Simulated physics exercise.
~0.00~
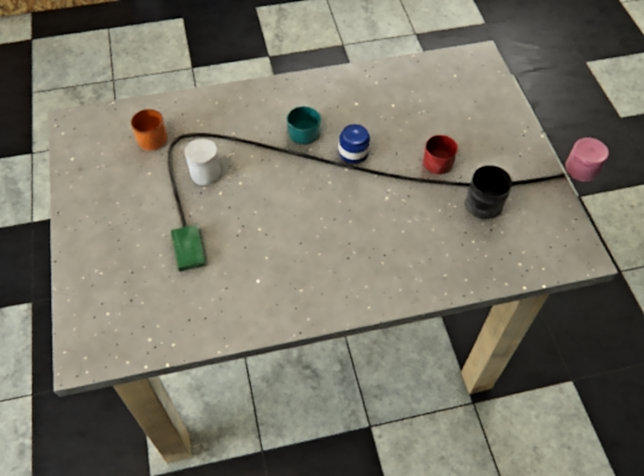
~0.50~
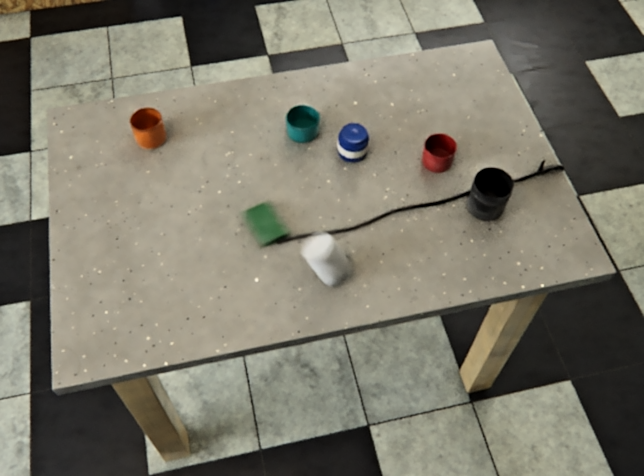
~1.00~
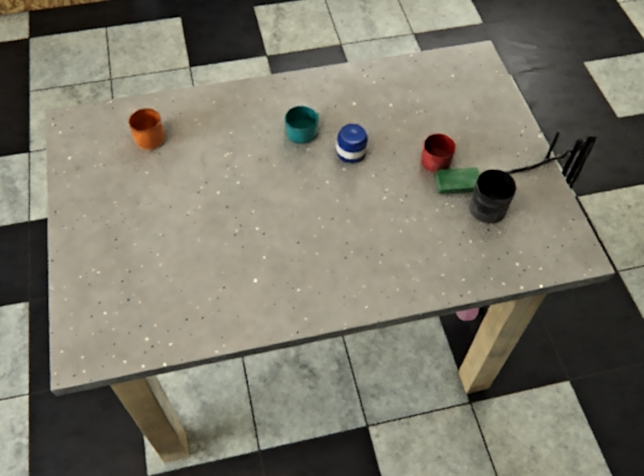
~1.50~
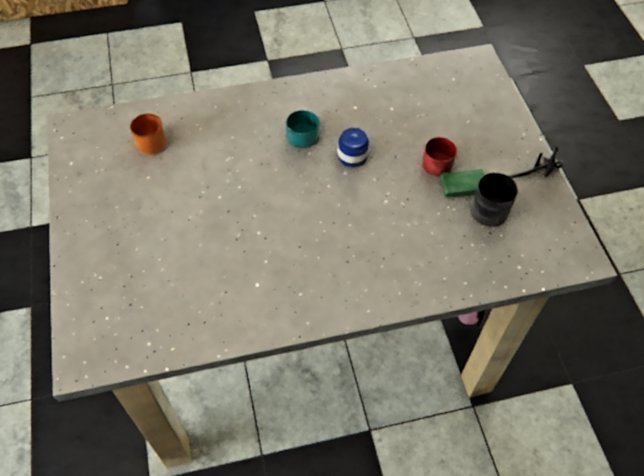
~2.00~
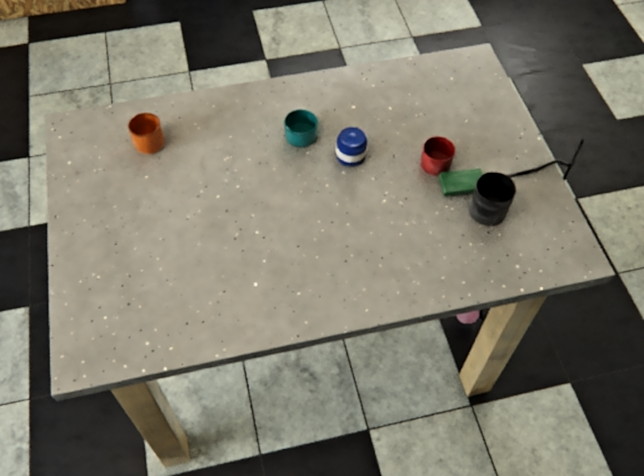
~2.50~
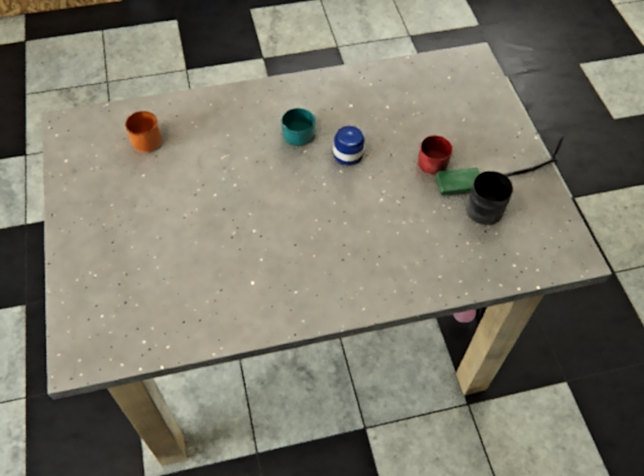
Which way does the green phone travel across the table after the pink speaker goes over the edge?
The green phone slides to the right, coming to rest between the red cup and the black cup.
